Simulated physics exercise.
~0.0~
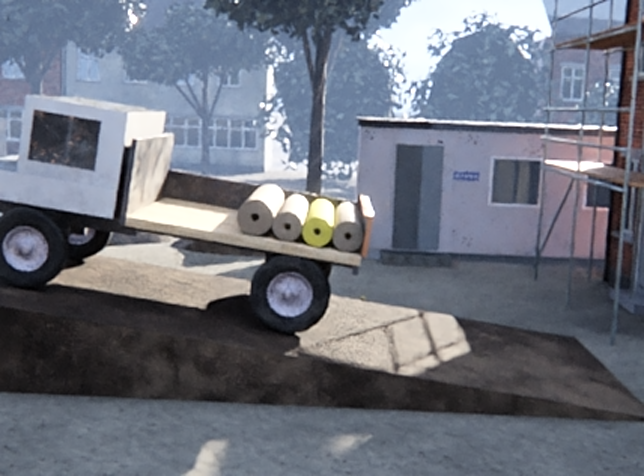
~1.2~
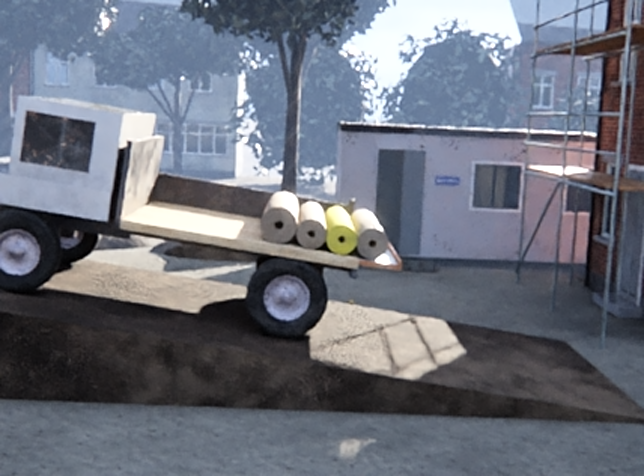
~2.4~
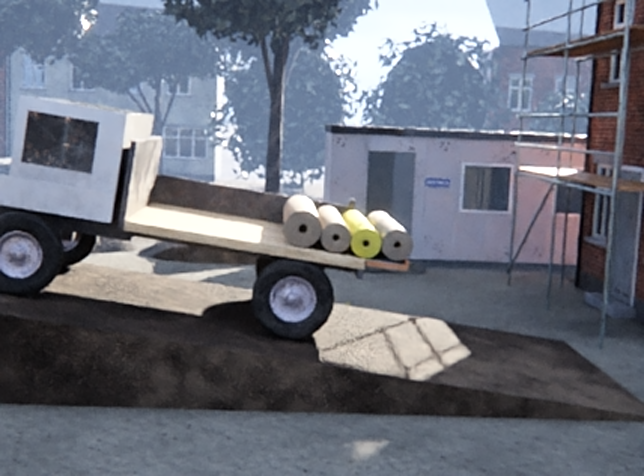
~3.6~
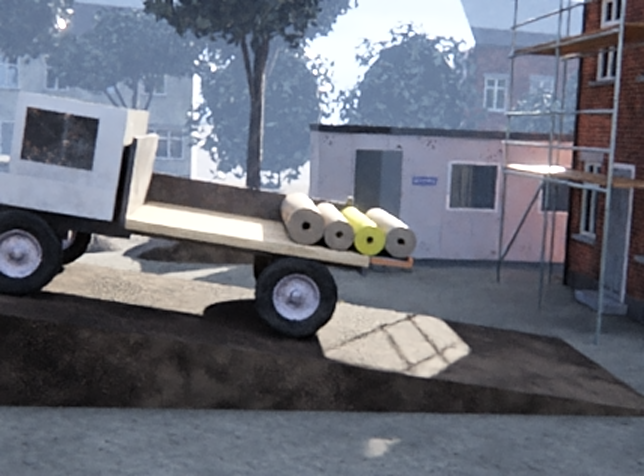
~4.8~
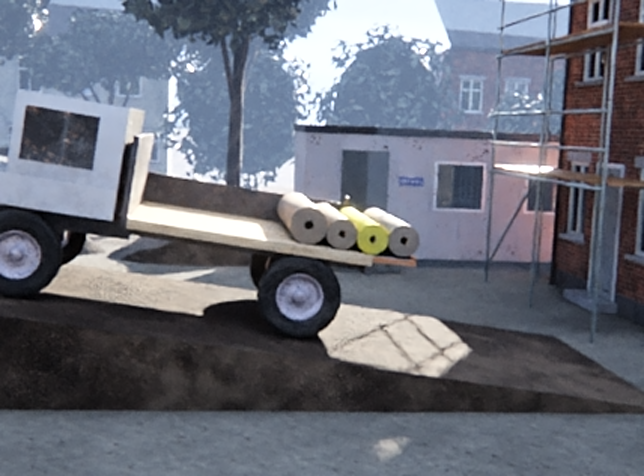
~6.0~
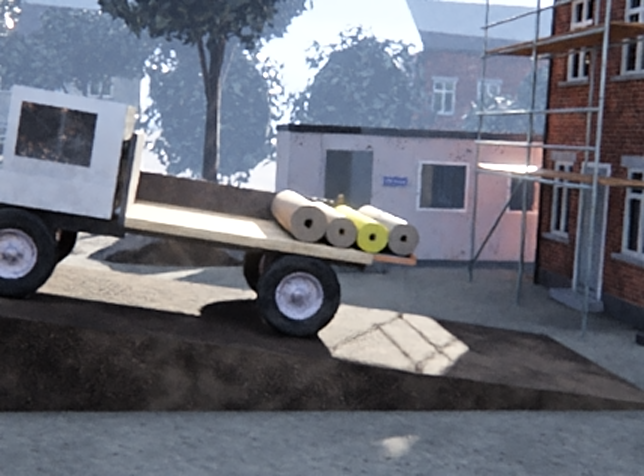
Four rolls, one yellow, rolling right along a sloping truck bed as the tailgate drops, then resting still aboard near the edge.
